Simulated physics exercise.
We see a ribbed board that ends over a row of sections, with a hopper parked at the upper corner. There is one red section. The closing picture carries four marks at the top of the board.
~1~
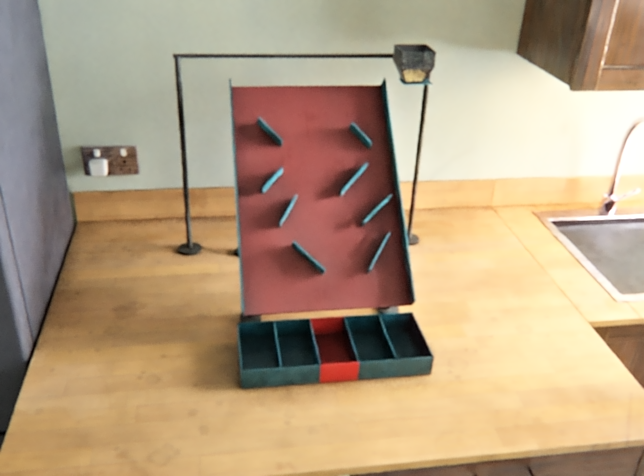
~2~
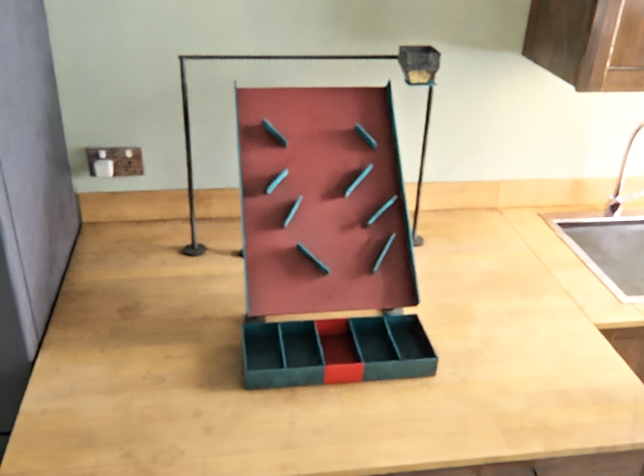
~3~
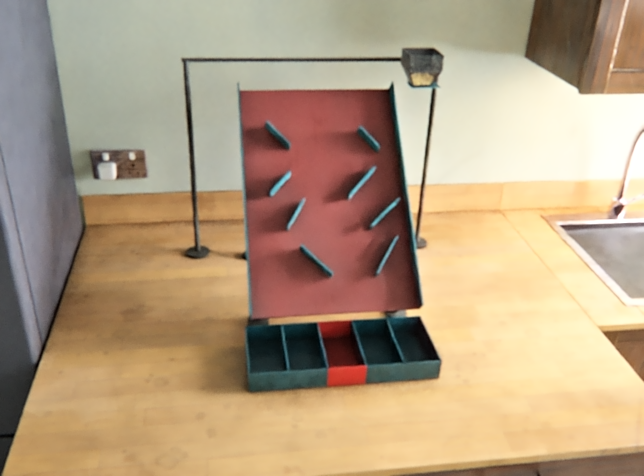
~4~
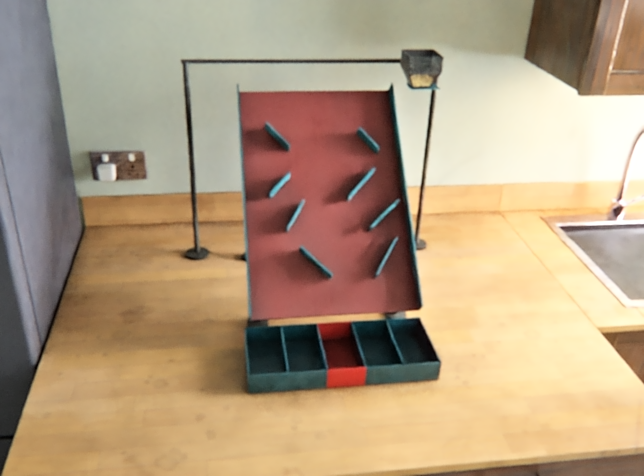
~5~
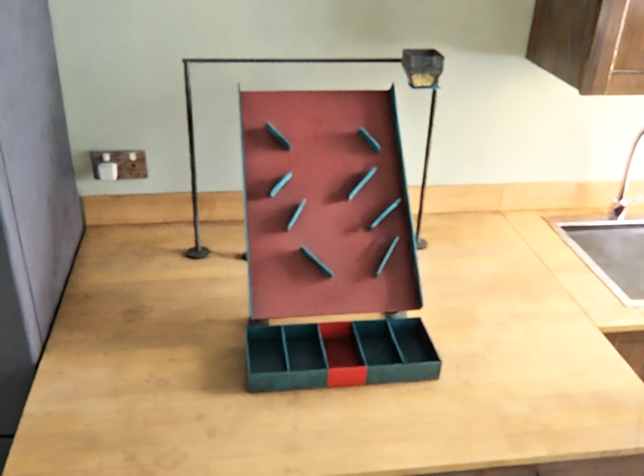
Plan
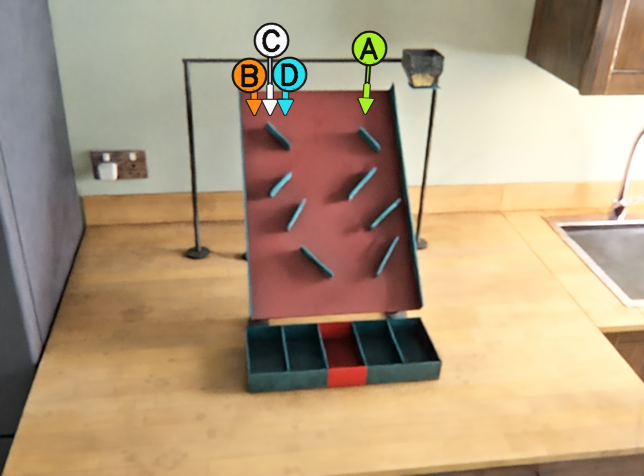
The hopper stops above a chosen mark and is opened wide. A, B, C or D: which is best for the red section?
Choose A.
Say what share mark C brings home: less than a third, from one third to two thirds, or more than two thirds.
It is less than a third.
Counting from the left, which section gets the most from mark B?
The first.
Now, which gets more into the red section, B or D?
Mark D.
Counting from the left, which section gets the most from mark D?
The fourth from the left.
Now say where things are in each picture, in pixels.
Hopper at (412, 75), soya beans, door shut, in the first picture.
Ribs (263, 118) to (287, 142), (357, 124) to (377, 144), (268, 190) to (287, 168), in the second picture.
Ribs (349, 195) to (376, 166), (288, 227) to (304, 199), (372, 225) to (400, 198), in the third picture.
Ribs (301, 246) to (333, 275), (377, 274) to (397, 238), in the fourth picture.
Red section at (347, 376), number 3 of 5 from the left, in the fifth picture.
On the marked copy, mark A meets the board at (365, 108); mark B meets the board at (254, 109); mark C meets the board at (270, 109); mark D meets the board at (285, 109).
With A, about half in the red section, about a third in other sections, a stray few held on the board.
With B, a stray few in the red section, nearly all in other sections, a small part outside the box.
With C, a small part in the red section, most in other sections, a small part outside the box.
With D, a small part in the red section, most in other sections, a small part outside the box.
